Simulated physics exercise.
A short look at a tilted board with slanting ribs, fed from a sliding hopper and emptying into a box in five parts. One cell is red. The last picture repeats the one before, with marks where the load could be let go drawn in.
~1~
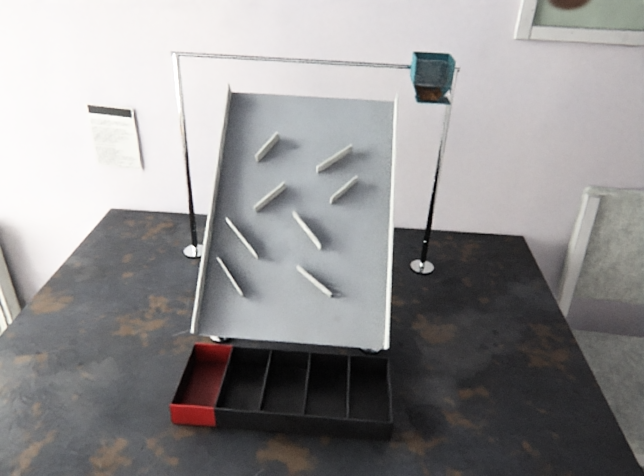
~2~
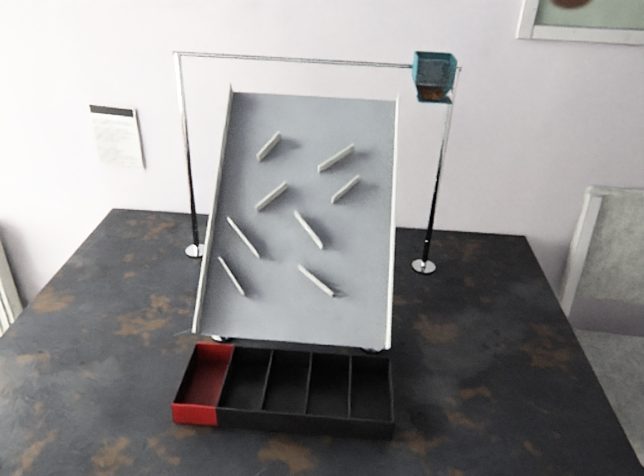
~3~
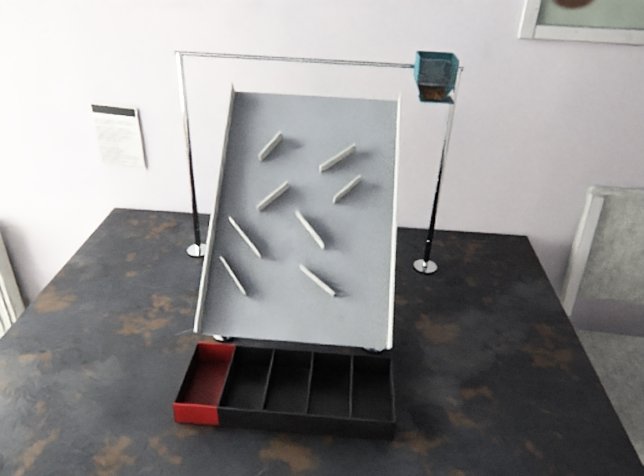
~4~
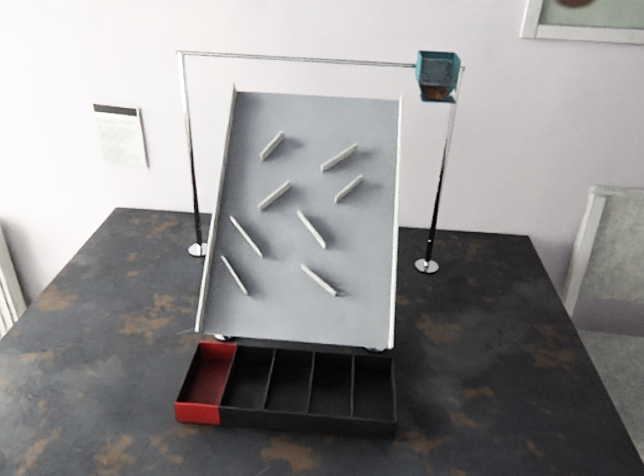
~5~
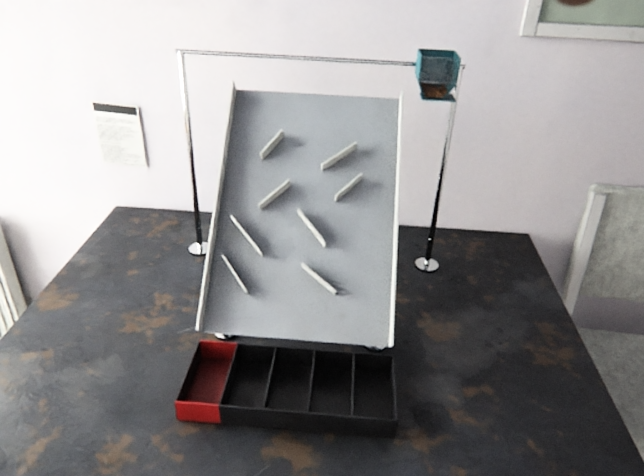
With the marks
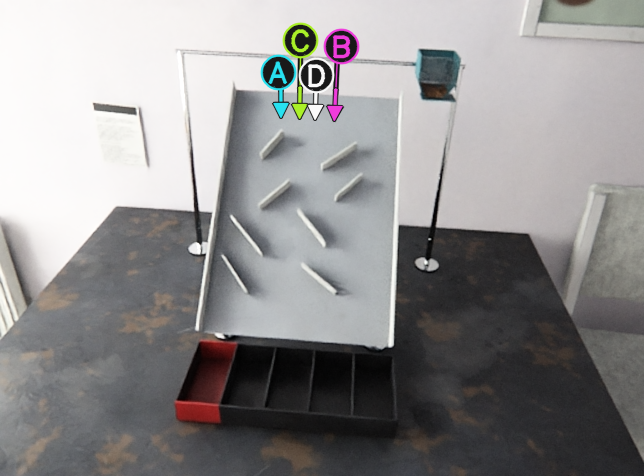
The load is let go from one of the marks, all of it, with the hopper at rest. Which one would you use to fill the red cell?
Go for A.
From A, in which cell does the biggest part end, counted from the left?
The first from the left.
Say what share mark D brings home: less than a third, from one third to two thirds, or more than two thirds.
Less than a third.
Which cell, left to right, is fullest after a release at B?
It is the second one.
On the marked copy, mark A meets the board at (280, 112); mark B meets the board at (334, 115); mark C meets the board at (299, 113); mark D meets the board at (315, 114).
With A, about half in the red cell, about half in other cells.
With B, none in the red cell, nearly all in other cells, a stray few outside the box.
With C, a small part in the red cell, nearly all in other cells.
With D, a small part in the red cell, nearly all in other cells.
